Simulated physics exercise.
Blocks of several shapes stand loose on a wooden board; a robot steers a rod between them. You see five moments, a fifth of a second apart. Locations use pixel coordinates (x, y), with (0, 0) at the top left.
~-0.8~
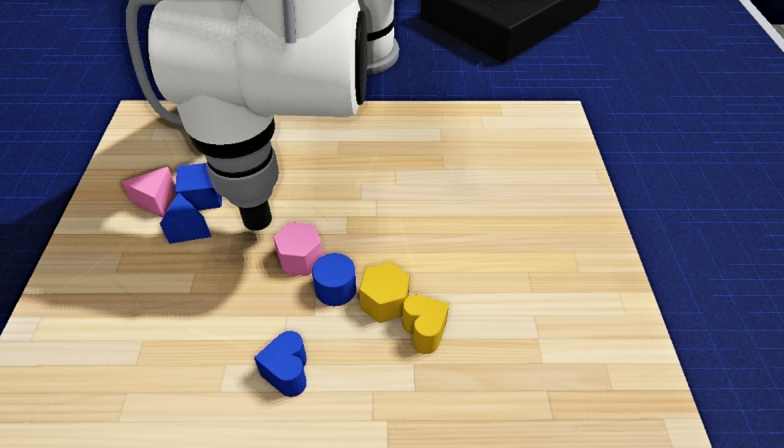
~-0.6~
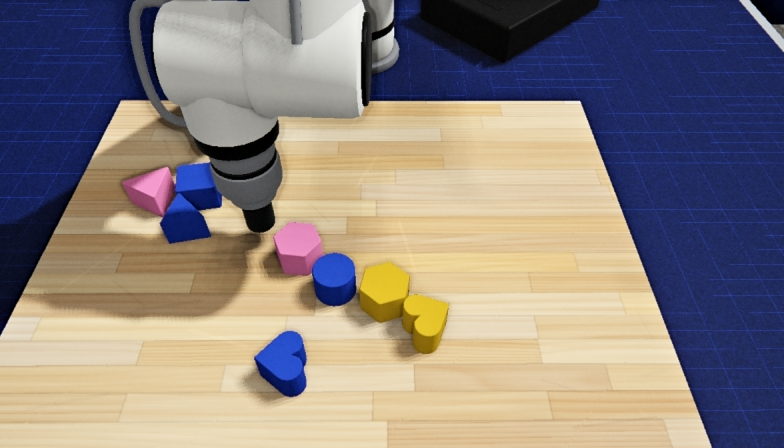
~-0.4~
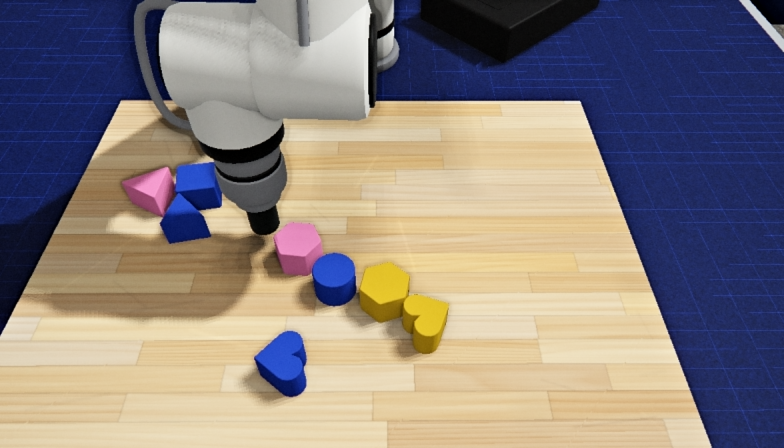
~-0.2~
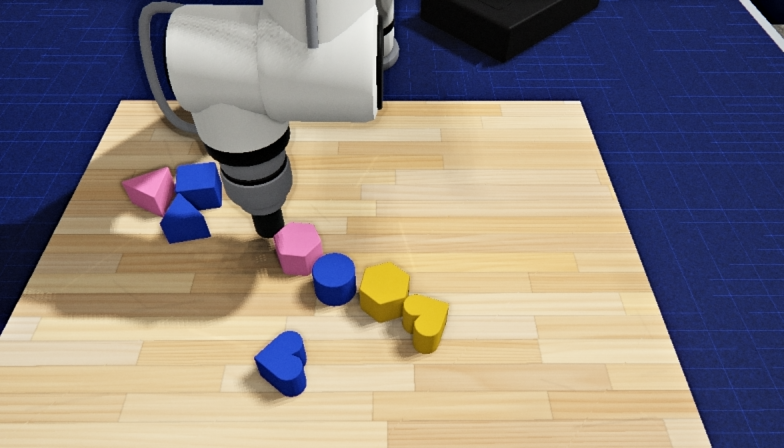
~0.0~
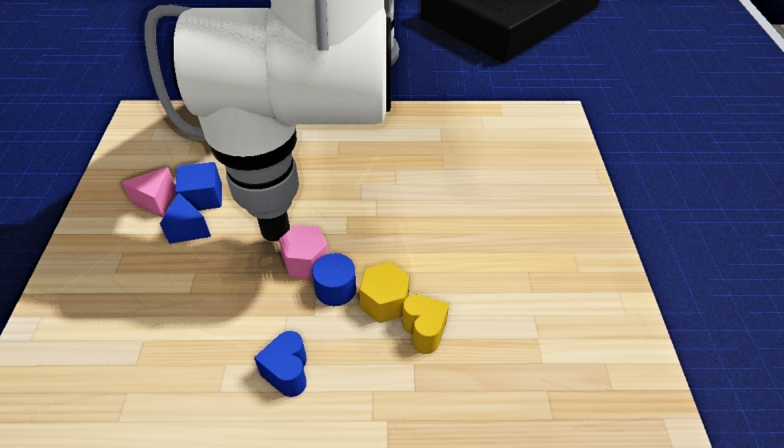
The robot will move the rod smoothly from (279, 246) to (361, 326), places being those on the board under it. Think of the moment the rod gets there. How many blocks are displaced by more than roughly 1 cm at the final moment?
It moves three or more blocks.
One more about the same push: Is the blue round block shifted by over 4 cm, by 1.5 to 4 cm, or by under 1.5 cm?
The block shifts more than 4 cm.
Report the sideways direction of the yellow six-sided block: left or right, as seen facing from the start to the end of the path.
Left-hand side.
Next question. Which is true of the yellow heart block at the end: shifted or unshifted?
It is moved from its place.
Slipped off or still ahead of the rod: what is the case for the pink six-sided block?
It holds its place in front.
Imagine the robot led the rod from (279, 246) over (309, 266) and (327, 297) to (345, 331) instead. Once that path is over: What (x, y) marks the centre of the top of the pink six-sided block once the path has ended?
It comes to (381, 325).
On the path given first. One third of the way, rod (304, 257); pink six-sided block (329, 272), turned 15° clockwise; blue round block (359, 299); yellow six-sided block (403, 286), turned 30° anticlockwise; yellow heart block (438, 317), turned 30° clockwise.
Two thirds of the way, rod (331, 283); pink six-sided block (358, 299); blue round block (385, 334); yellow six-sided block (405, 287), turned 35° anticlockwise; yellow heart block (439, 317), turned 35° clockwise.
At the end, rod (360, 313); pink six-sided block (394, 327); blue round block (423, 367); yellow six-sided block (417, 285), turned 50° anticlockwise; yellow heart block (446, 318), turned 55° clockwise.
